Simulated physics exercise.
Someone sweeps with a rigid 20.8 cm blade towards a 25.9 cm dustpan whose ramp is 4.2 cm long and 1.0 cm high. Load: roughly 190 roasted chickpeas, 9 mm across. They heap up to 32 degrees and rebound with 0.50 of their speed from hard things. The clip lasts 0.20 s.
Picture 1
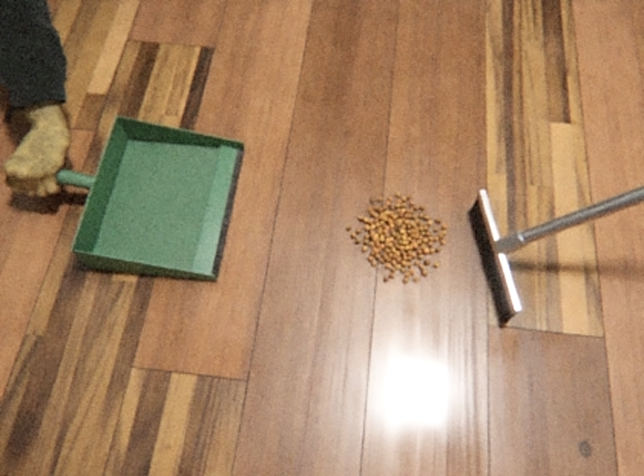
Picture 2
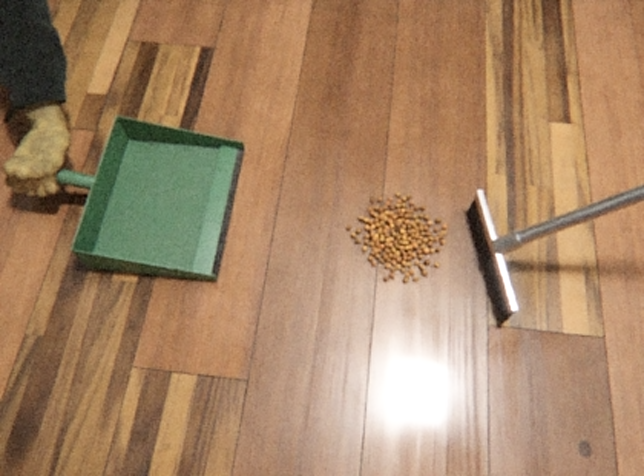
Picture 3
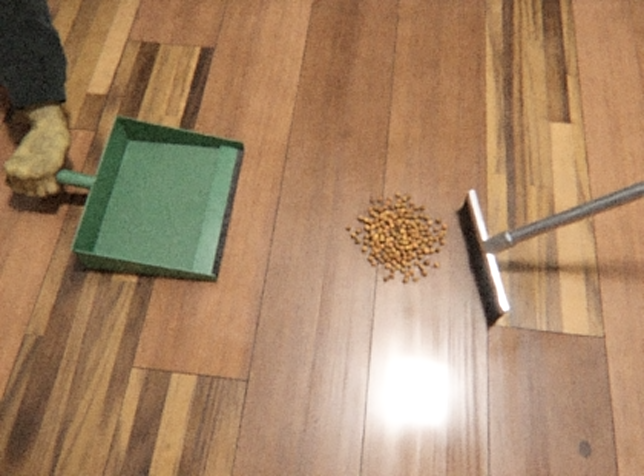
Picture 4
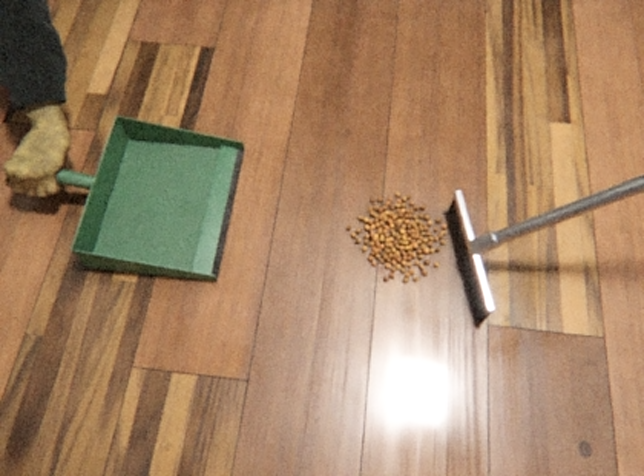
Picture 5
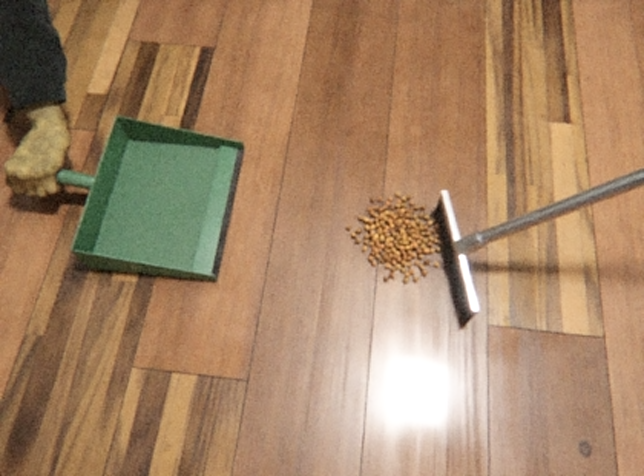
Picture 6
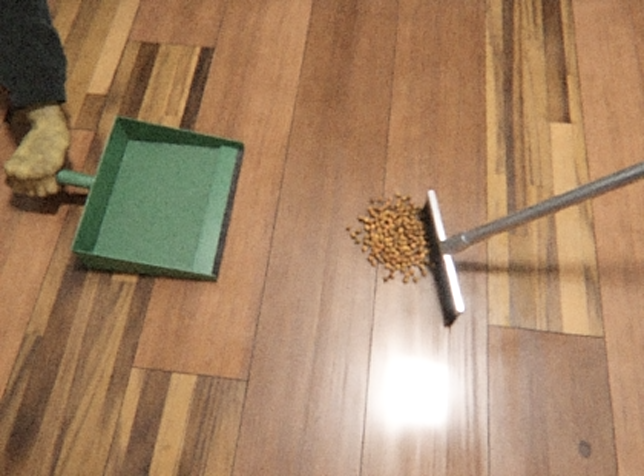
A gloved hand holds a green dustpan while a blade slides left into roasted chickpeas.
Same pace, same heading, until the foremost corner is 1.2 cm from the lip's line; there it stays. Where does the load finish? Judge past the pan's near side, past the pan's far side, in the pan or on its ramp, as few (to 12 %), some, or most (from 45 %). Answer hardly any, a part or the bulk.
Near side a part, far side hardly any, pan a part.
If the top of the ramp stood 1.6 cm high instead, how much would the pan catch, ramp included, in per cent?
Then about 15 per cent.
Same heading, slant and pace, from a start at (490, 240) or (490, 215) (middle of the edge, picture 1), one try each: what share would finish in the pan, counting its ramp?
Some 30 and 15 per cent.
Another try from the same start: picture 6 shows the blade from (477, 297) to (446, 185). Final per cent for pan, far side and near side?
Pan 5, far 5, near 0.
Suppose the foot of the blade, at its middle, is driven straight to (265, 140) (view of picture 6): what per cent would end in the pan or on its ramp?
About 0 per cent.
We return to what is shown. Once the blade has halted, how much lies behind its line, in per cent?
Some 25 per cent.
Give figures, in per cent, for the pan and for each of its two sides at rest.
Near side 15, far side 0, pan 20.
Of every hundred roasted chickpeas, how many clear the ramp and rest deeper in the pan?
Roughly 5 per cent.
Then, 0.29 s after the last picture, middle of the blade 20 cm from the lip; 0 % over the lip, far side 0 %, near side 5 %.
Then, 0.47 s after the last picture, middle of the blade 10 cm from the lip; 0 % over the lip, far side 0 %, near side 10 %.
Then, 0.78 s after the last picture, middle of the blade 4 cm from the lip; 25 % over the lip, far side 0 %, near side 15 %.
In the end, near side 15 %, far side 0 %, pan 20 %, in front of the lip or behind the blade 60 %.
